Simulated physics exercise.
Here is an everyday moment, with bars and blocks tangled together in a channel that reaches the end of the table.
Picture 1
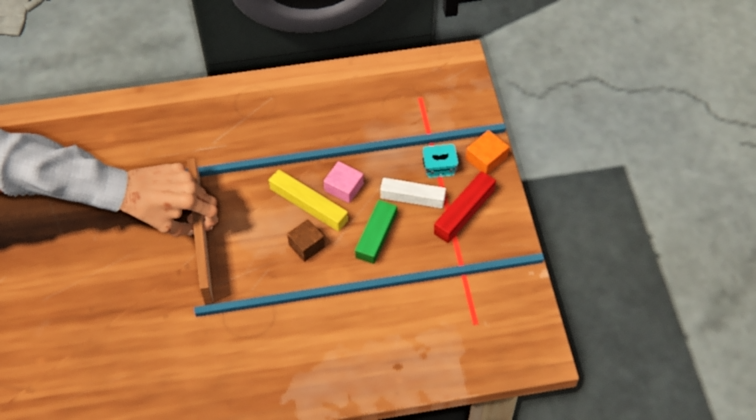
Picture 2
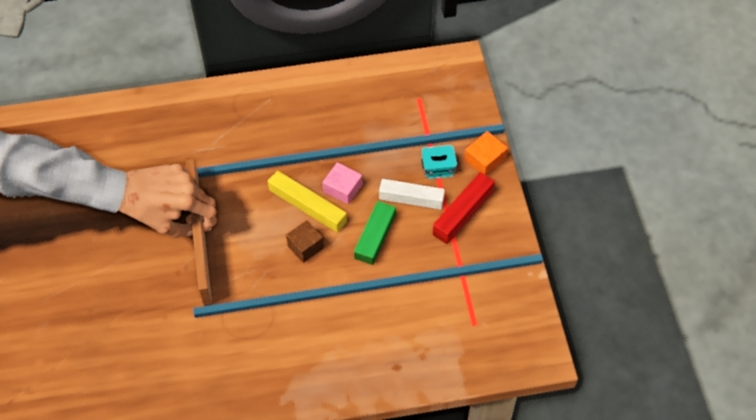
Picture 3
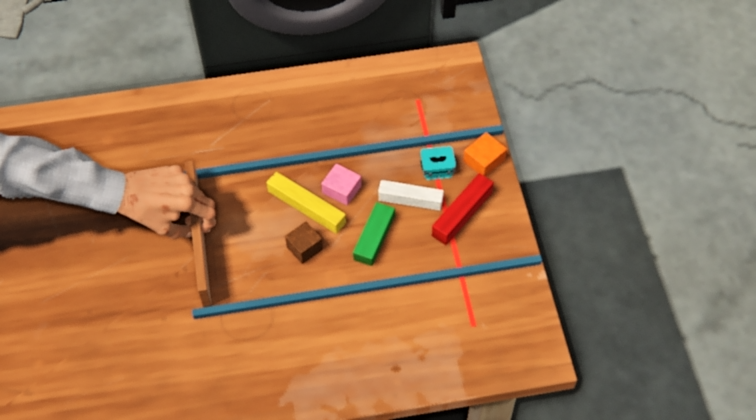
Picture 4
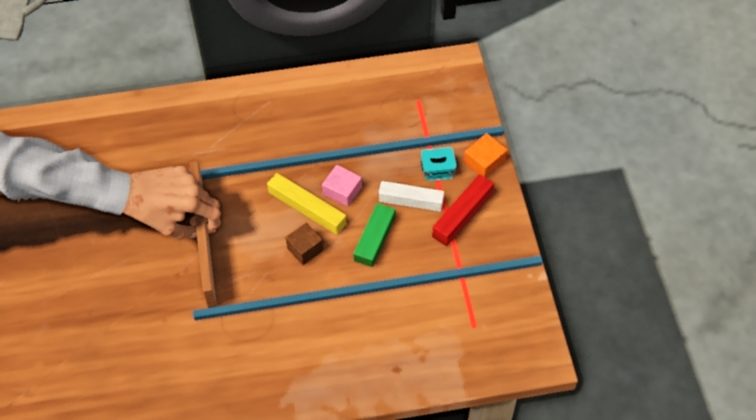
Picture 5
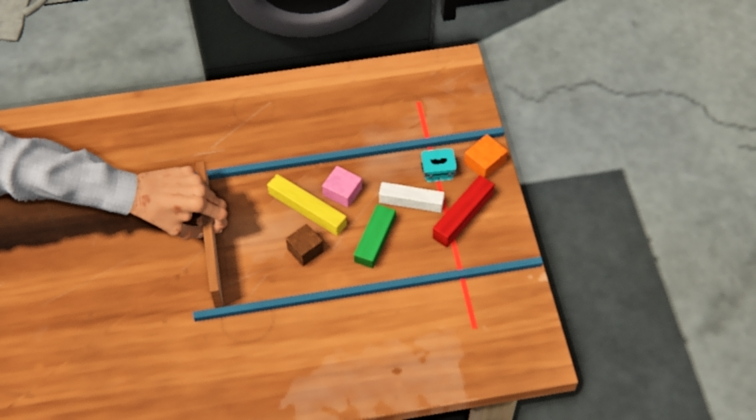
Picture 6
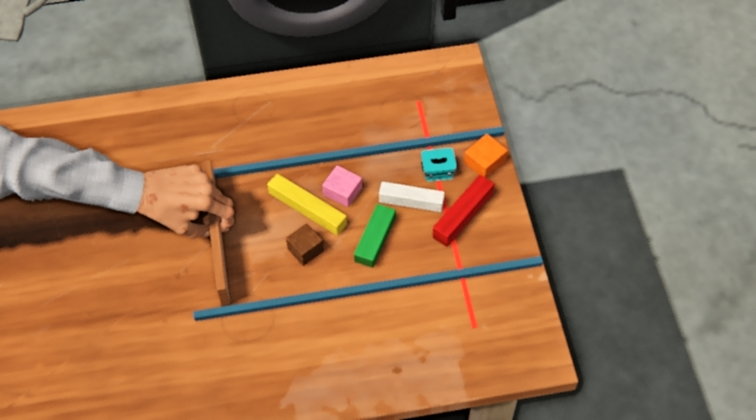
At first, a hand holds a wooden board upright at the left end of a channel between two blue strips, with colourful bars and blocks scattered to its right. The hand then slides the board slightly rightward, narrowing the gap to the yellow bar, while the pieces stay practically still.
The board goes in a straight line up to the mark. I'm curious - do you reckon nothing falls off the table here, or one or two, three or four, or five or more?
I'd say one or two fall off.
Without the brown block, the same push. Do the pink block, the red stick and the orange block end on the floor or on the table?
Taking them one by one, the pink block holds its spot, the red stick holds its spot and the orange block drops away.
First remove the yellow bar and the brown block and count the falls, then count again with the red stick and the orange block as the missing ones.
The counts: 1 and 0.
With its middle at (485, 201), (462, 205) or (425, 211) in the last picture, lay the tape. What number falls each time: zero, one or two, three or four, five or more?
Place one: 3 or 4; place two: 3 or 4; place three: Zero.
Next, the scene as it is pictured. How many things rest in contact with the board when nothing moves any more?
Contact count: 2.
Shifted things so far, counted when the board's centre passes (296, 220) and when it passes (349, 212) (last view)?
First 2, after that 5.
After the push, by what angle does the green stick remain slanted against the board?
The angle comes out near 40 degrees.
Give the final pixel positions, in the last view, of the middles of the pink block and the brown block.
In order, first (463, 152), then (464, 226).
Soon after, none off yet; orange block at rest near (486, 157); red stick at rest near (464, 210); turquoise case at rest near (438, 165).
After that, none off yet; orange block at rest near (486, 157); red stick moving near (469, 213); turquoise case at rest near (440, 166).
In the end, the number that fall off is one or two; gone, orange block.
